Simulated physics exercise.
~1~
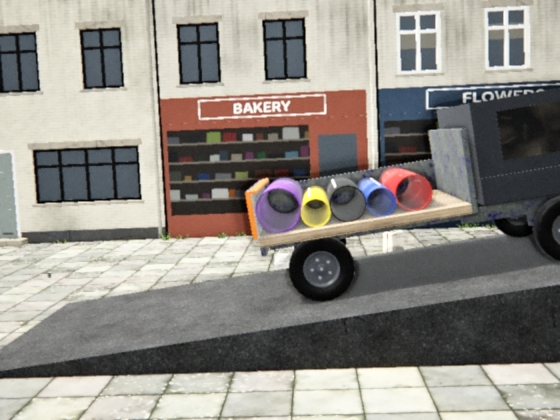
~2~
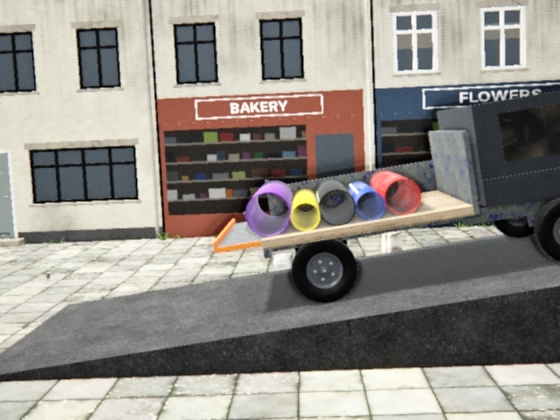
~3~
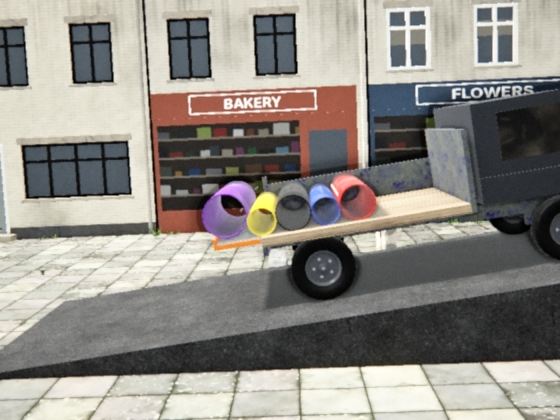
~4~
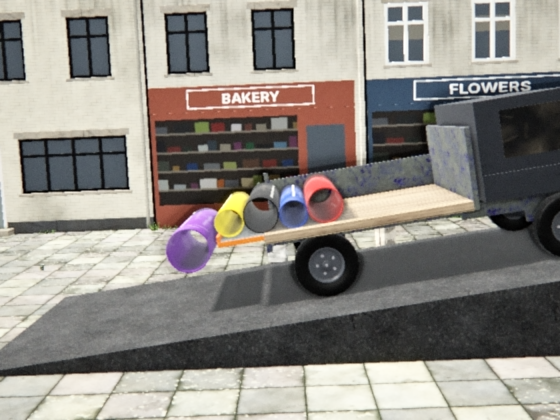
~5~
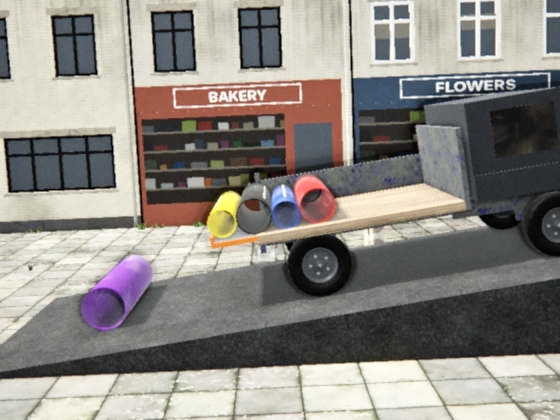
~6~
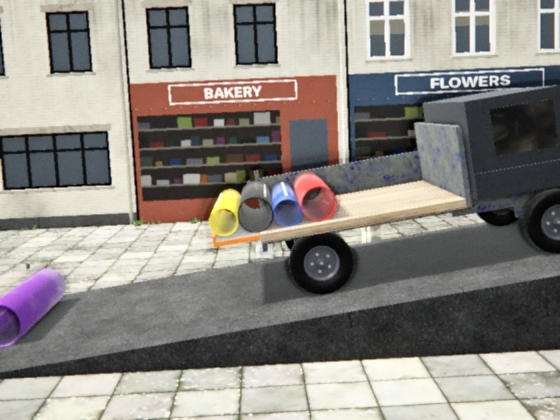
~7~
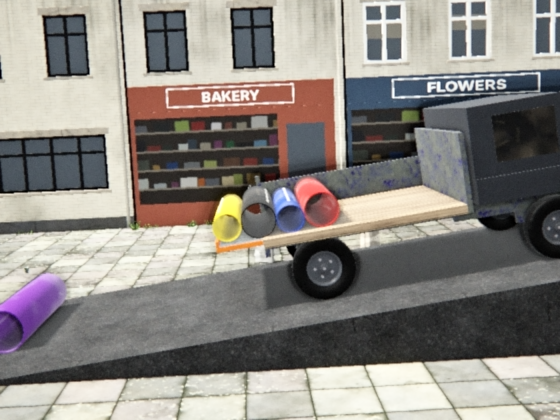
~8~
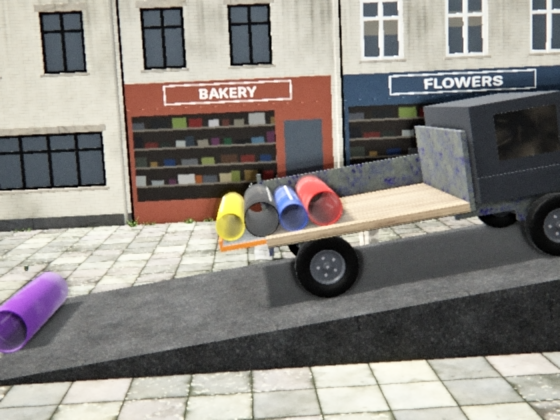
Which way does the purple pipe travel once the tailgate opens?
The purple pipe moves to the left, rolling off the lowered tailgate and on down the slope.
